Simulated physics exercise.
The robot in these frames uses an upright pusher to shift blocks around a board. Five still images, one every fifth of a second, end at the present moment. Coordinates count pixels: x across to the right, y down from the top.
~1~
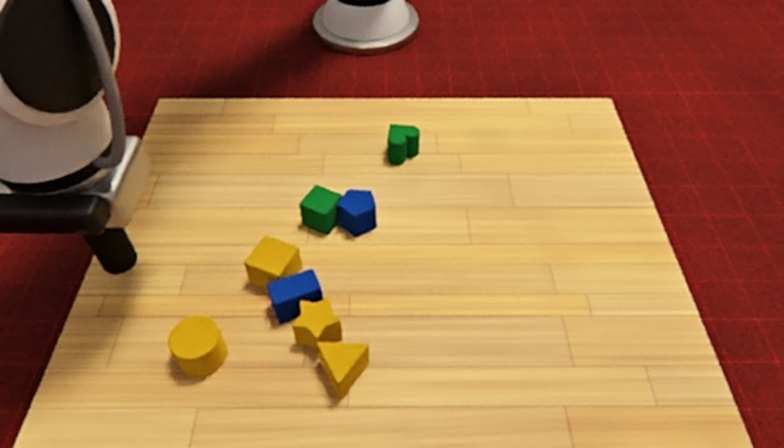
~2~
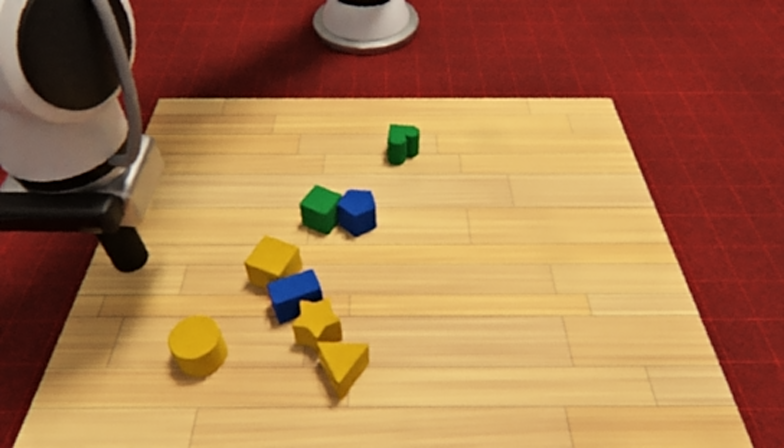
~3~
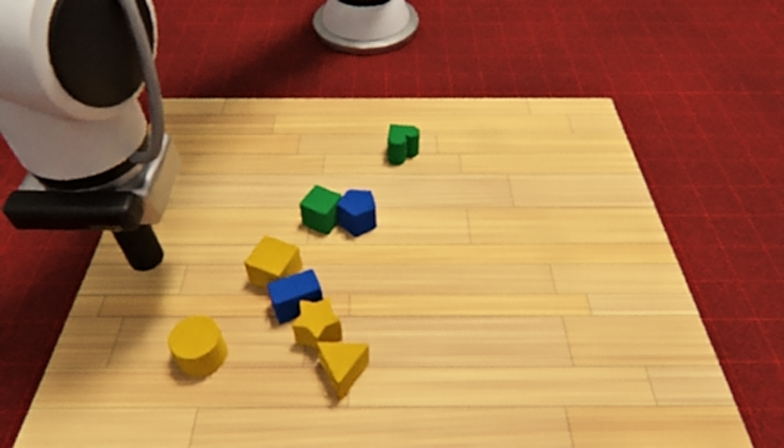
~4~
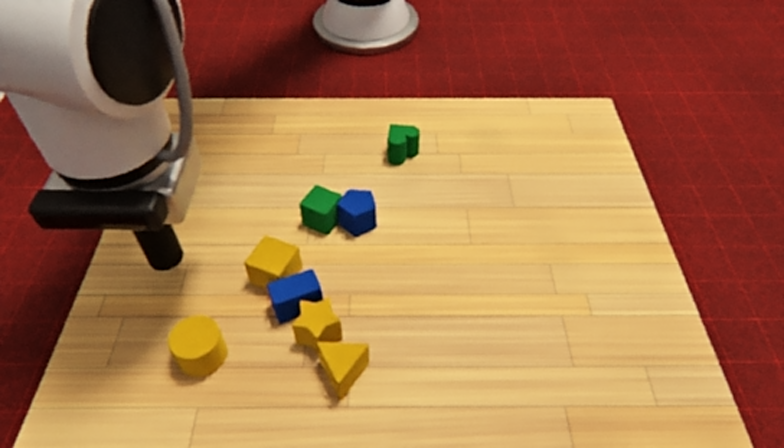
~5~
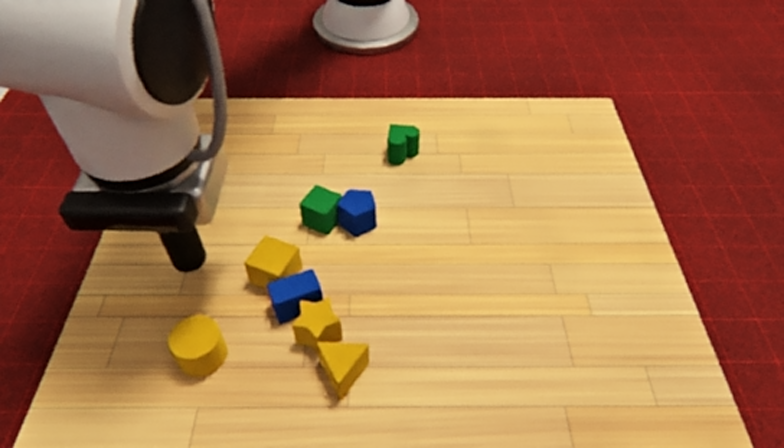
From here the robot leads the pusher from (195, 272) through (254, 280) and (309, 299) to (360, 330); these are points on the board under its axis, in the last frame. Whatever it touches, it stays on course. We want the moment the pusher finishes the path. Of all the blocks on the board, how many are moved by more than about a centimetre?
Three or more get moved.
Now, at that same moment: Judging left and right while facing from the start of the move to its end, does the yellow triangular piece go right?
I believe so.
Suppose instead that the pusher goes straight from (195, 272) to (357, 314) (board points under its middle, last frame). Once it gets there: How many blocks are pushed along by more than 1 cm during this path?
By the end, three or more blocks will have moved.
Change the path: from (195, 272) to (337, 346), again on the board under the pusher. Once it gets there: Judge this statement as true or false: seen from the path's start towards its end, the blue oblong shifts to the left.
True
The first path, step by step. One third of the way, pusher at (251, 267); yellow four-sided block at (287, 255), turned 25° anticlockwise.
Two thirds of the way, pusher at (307, 287); yellow four-sided block at (329, 253), turned 80° anticlockwise; blue oblong at (313, 305), turned 15° clockwise; yellow star at (328, 334); yellow triangular piece at (344, 367), turned 25° anticlockwise.
At the end, pusher at (359, 318); yellow four-sided block at (330, 253), turned 80° anticlockwise; blue oblong at (335, 335), turned 45° clockwise; yellow star at (334, 371), turned 25° clockwise; yellow triangular piece at (351, 403), turned 20° anticlockwise.
